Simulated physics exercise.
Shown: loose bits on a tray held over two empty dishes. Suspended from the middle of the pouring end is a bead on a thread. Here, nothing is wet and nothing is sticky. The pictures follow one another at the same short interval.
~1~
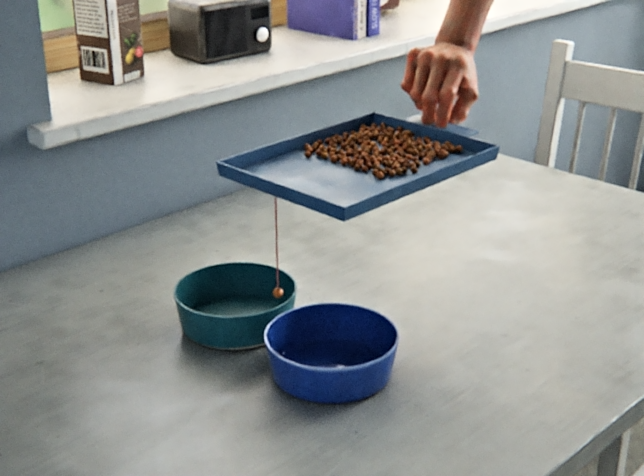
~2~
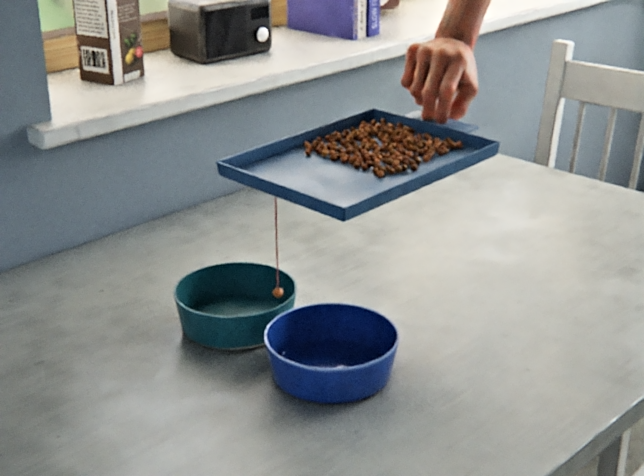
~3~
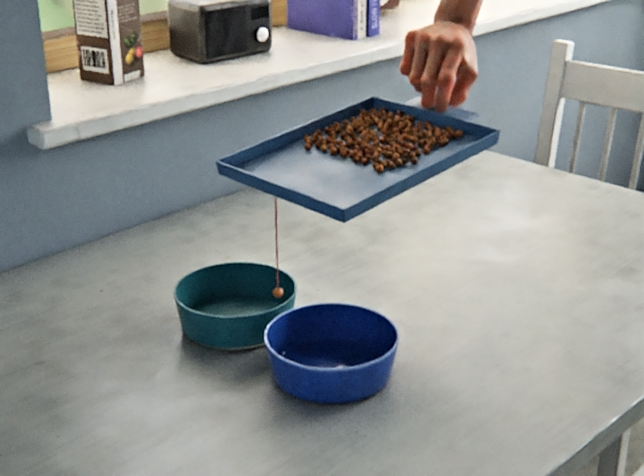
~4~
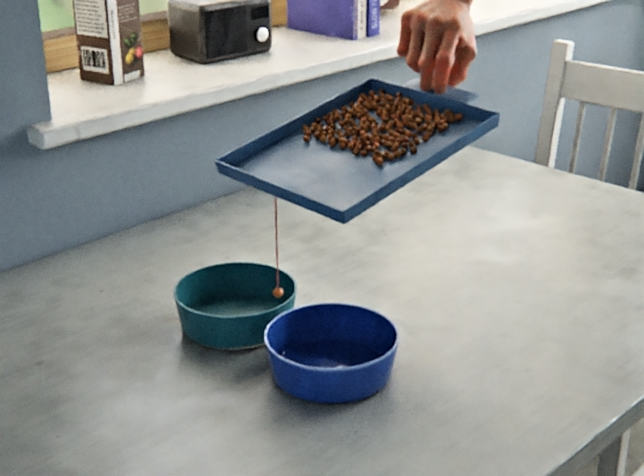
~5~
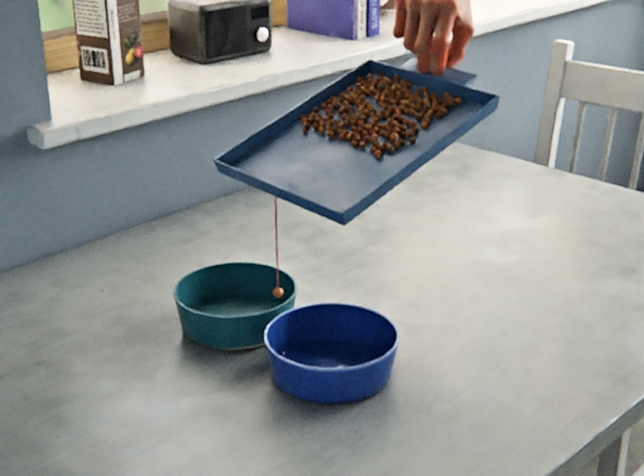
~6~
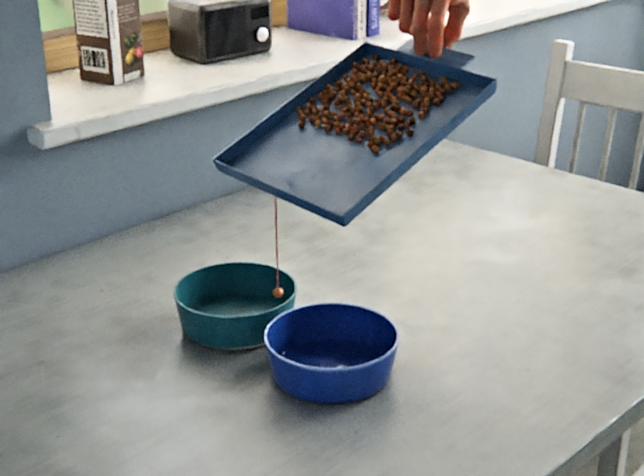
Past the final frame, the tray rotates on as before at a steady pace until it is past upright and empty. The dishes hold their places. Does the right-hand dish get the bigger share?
Yes, the right-hand dish does.
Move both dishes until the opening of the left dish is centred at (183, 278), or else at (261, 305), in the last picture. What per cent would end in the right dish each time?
Roughly 60% first, roughly 30% second.
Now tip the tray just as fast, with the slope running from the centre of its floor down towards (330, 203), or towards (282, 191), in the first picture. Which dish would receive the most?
The rightmost dish; the leftmost dish.
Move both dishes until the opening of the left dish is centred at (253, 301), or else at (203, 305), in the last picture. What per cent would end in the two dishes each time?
First case: Some 70 %; second case: Some 90 %.
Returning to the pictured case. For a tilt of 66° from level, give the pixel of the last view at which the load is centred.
The middle of the load sits near (295, 203).
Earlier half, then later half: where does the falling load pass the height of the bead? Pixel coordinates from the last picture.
At about (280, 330), then at (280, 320).
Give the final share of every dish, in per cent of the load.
Left dish 10, right dish 50 %.
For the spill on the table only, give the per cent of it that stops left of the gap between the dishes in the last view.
It comes to 90 per cent or so.
Soon, tray tipped steeply; about two thirds on the tray; a stray few in the right dish; about a third in the air.
A while on, tray tipped past a quarter turn; about half on the tray; about a quarter in the right dish; a stray few in the left dish; about a quarter outside both; a small part in the air.
Towards the end, tray tipped past a quarter turn; about half in the right dish; a small part in the left dish; about half outside both.
Finally, tray tipped past a quarter turn; about half in the right dish; a small part in the left dish; about half outside both.
